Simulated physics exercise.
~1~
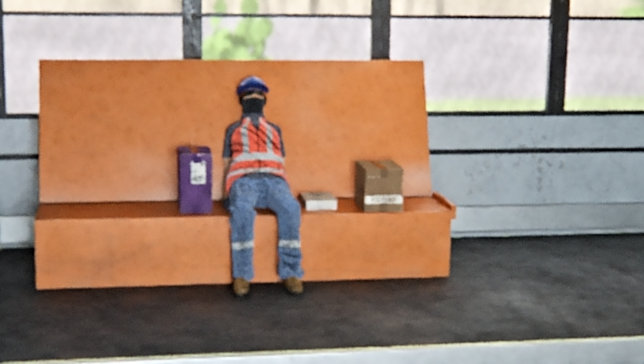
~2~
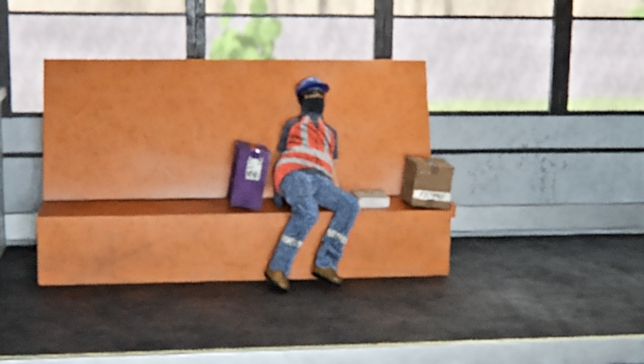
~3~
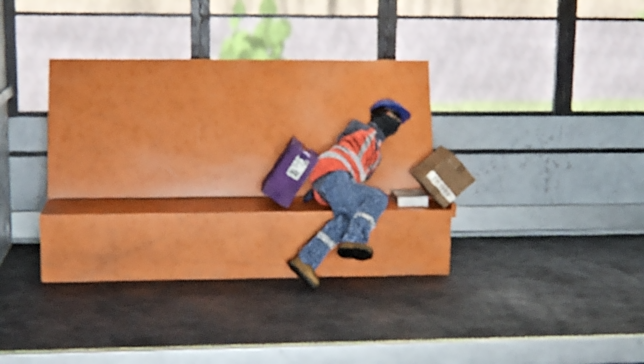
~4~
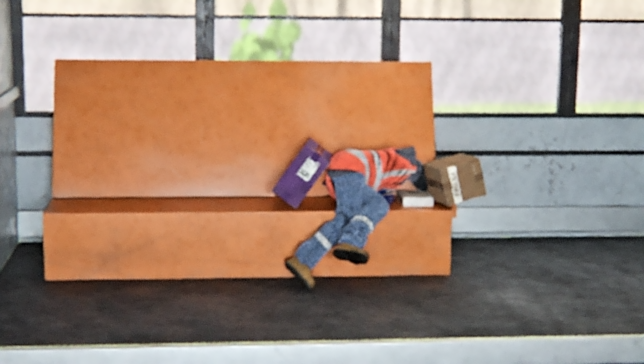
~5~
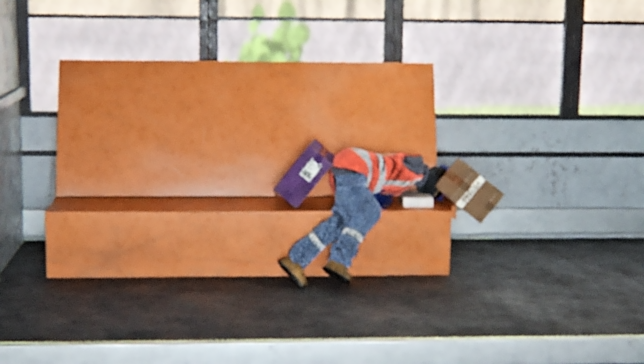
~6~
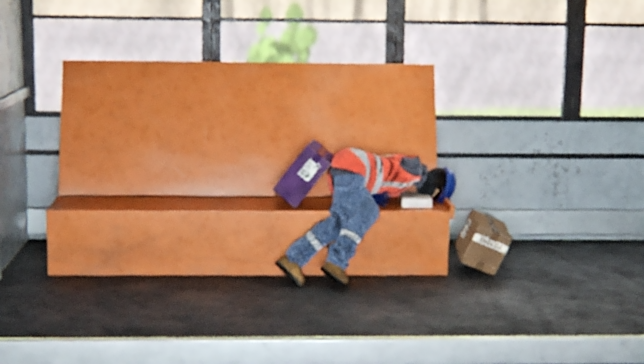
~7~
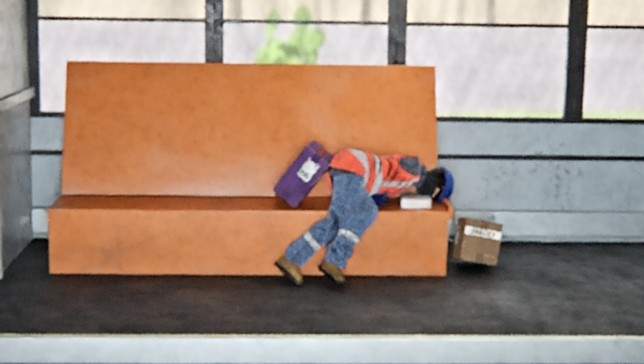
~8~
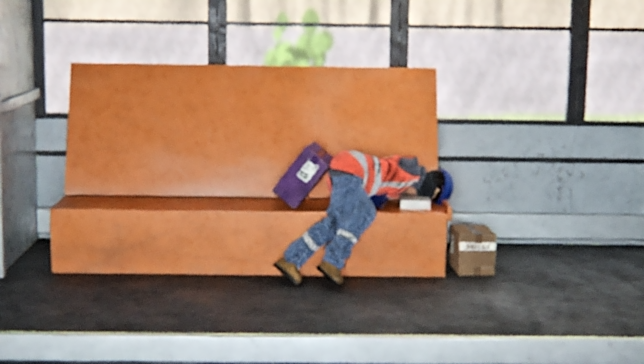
Limp figure in orange vest sliding right along an orange bench and slumping sideways, knocking a brown box to the floor.
